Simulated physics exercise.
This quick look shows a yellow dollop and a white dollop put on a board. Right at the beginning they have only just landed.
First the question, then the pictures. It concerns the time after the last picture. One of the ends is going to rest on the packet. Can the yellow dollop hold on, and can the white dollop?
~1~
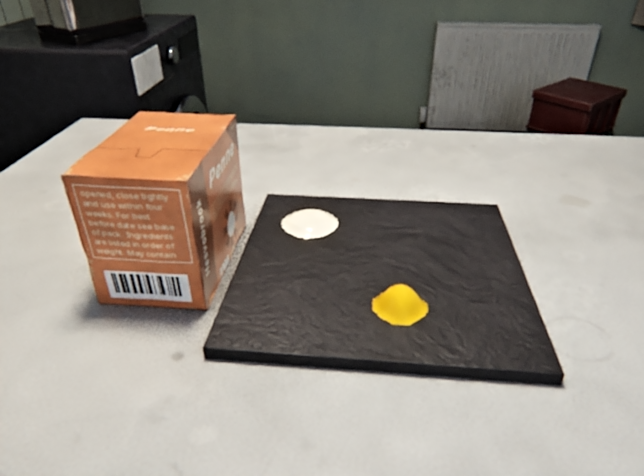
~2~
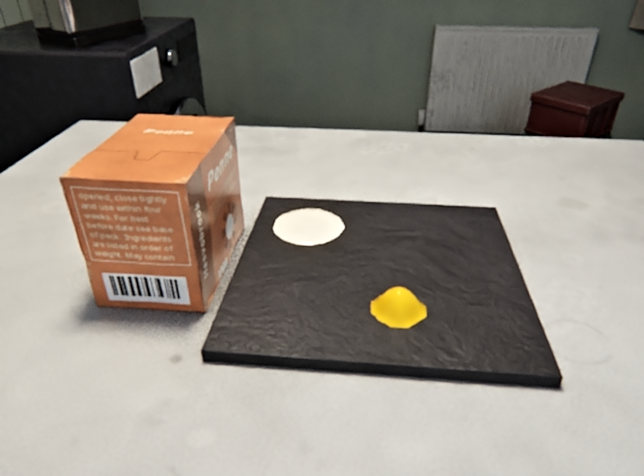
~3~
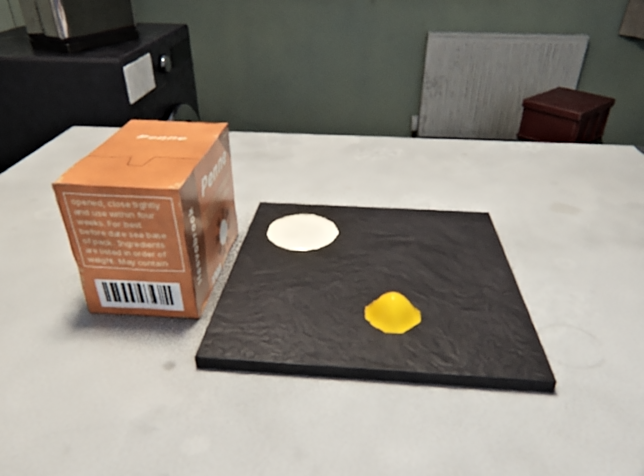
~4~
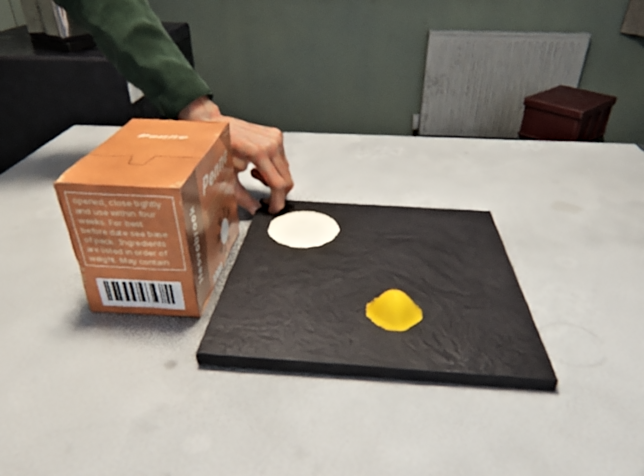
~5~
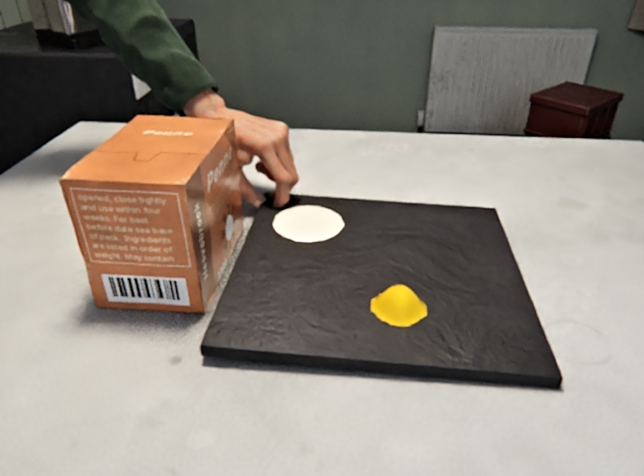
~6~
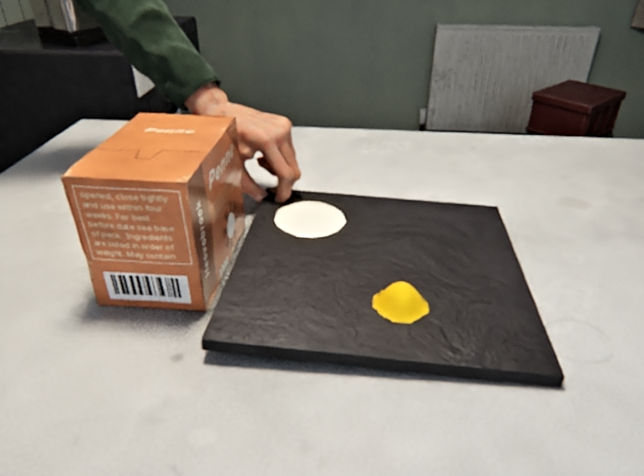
At the end, watch the yellow dollop cling on just fine; watch the white dollop cling on just fine.
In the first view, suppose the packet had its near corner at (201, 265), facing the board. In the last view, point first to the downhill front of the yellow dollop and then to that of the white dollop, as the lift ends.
Taken in turn, the fronts are at (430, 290) and (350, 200).
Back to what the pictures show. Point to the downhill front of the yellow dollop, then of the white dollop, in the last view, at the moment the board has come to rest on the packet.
In the last view, the first is close to (458, 263) and the second close to (412, 170).
Soon after, slope about 31°; the yellow dollop has not moved; the white dollop has crept a little.
Later, the yellow dollop has not moved; the white dollop has crept down a long way.
In the end, slope about 31°; the yellow dollop has not moved; the white dollop has crept down a long way.
